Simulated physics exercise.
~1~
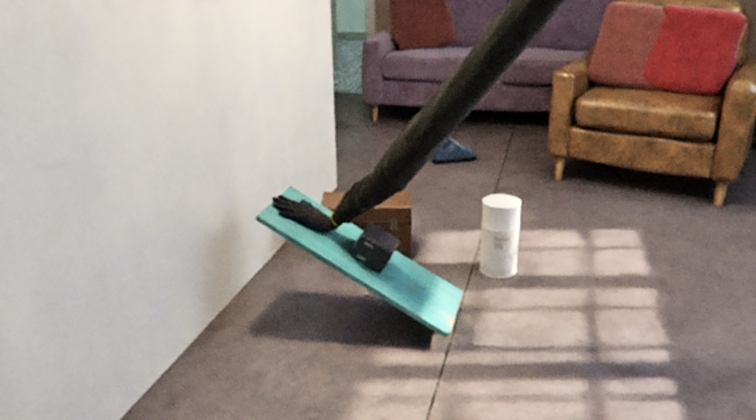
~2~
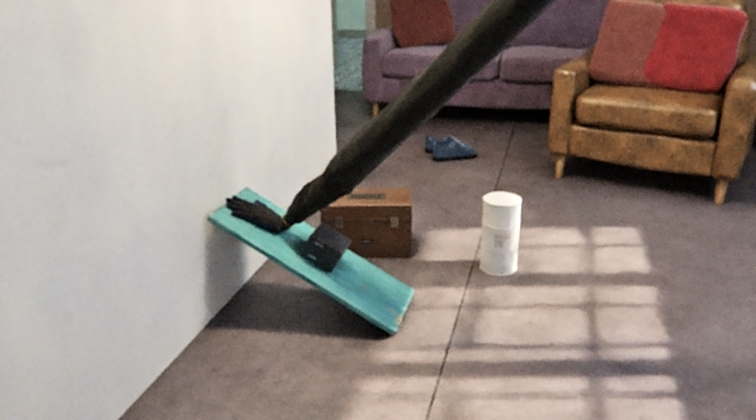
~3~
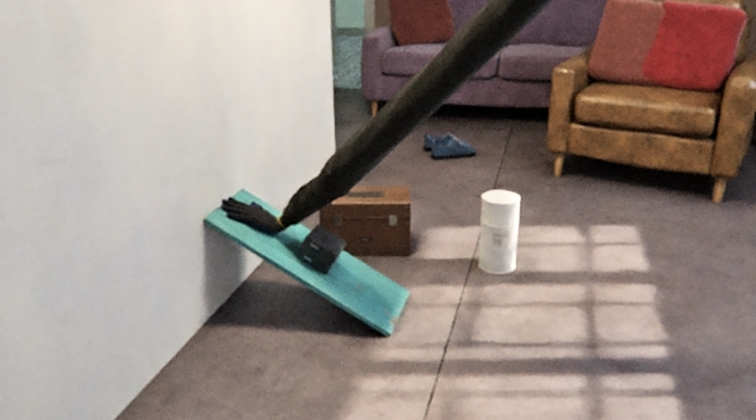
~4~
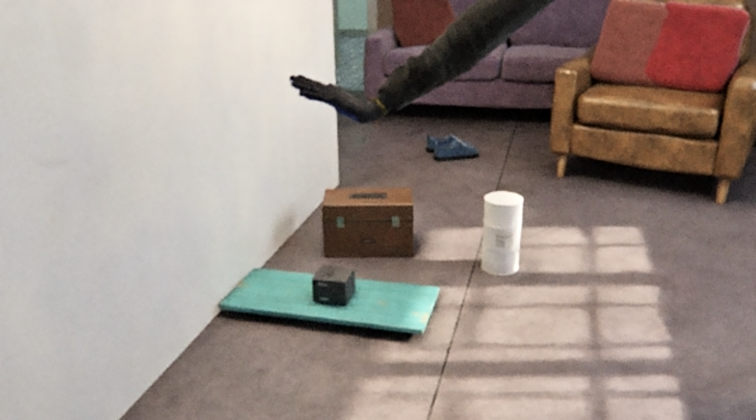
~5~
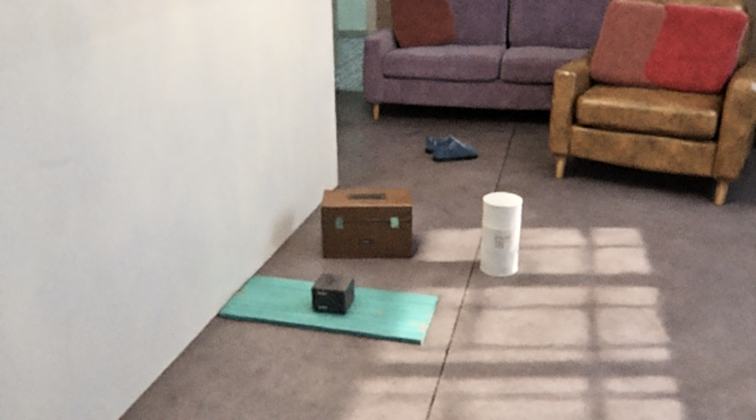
The footage shows a gloved hand moving a turquoise board with a small black box on it leftward to lean against a white wall, near a brown toolbox and white canister; once released, the board slips down and ends flat on the floor, the box still on top.
